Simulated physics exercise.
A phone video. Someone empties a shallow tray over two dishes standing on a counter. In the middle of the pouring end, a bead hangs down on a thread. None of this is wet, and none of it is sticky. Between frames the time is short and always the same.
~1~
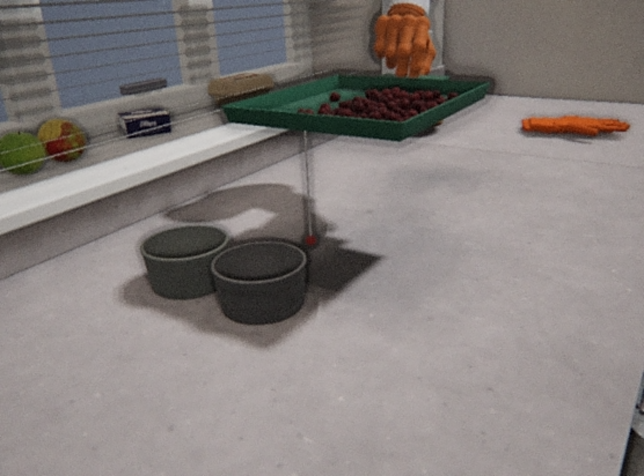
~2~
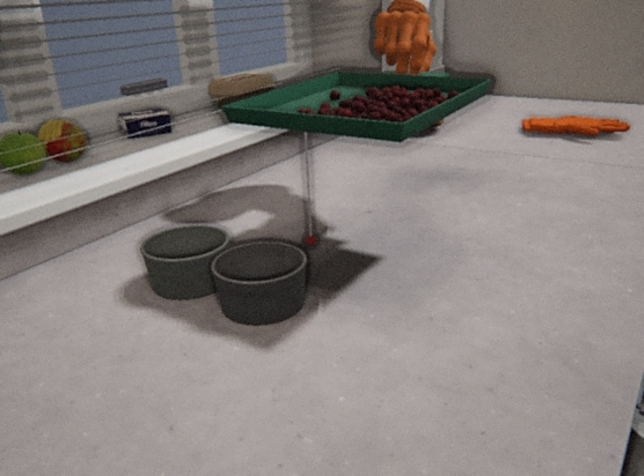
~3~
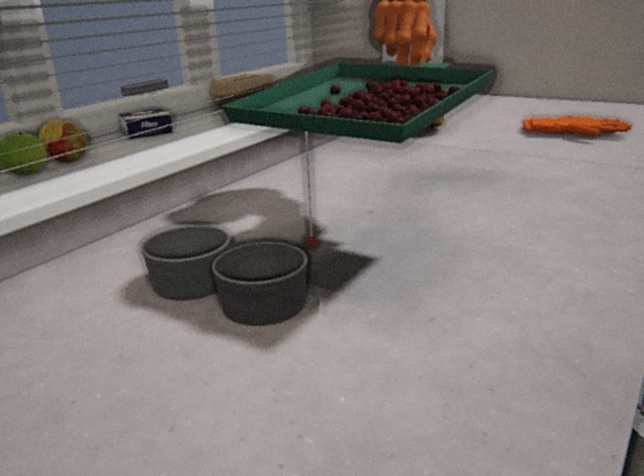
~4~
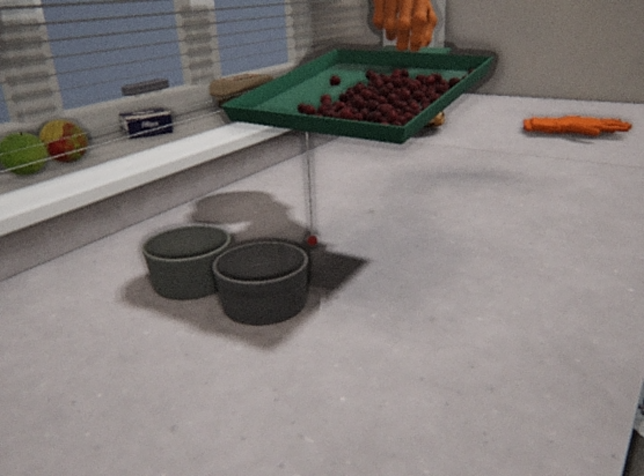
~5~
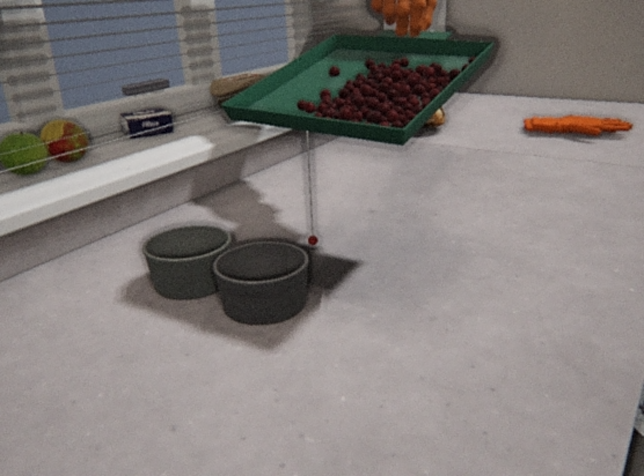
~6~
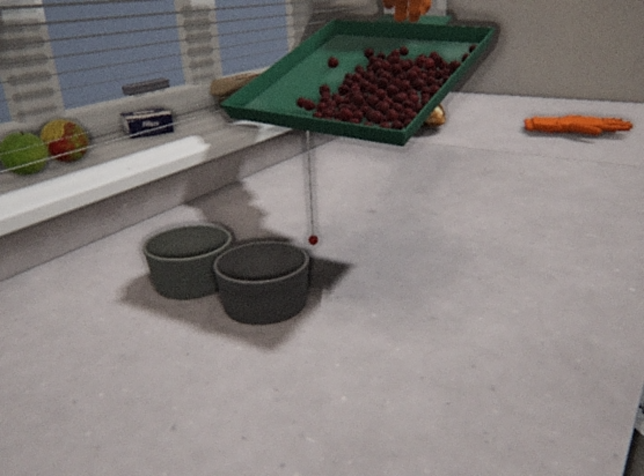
Green tray of dried cherries tilting gradually, its far side rising beside an orange hand, above two dark dishes on a counter.
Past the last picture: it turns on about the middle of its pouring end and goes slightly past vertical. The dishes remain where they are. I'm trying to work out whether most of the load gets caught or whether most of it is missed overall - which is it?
Most of it gets missed.
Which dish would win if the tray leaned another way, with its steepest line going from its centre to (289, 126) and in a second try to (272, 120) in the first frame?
Place one gives the rightmost dish, place two gives the rightmost dish.
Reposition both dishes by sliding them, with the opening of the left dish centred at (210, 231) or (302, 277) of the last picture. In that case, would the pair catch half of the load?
The first time it's lower than half, the second time higher than half.
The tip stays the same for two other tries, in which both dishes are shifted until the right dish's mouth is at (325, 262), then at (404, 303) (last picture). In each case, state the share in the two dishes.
20 % and 80 %.
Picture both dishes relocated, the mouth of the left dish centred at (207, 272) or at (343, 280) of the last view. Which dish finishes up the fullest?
For the two places in order: The rightward one, the leftward one.
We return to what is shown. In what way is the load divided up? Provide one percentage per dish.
Out of every hundred, close to 0 go left and close to 20 go right.
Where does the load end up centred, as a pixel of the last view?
Near (333, 337).
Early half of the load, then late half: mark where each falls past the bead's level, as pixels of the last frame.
(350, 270), then (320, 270).
Soon, tray tipped steeply; nearly all on the tray; a small part in the air.
A while on, tray tipped past a quarter turn; most on the tray; about a quarter outside both; a stray few in the air.
Towards the end, tray tipped past a quarter turn; a small part in the right dish; a stray few in the left dish; most outside both.
Finally, tray tipped past a quarter turn; a small part in the right dish; a stray few in the left dish; most outside both.
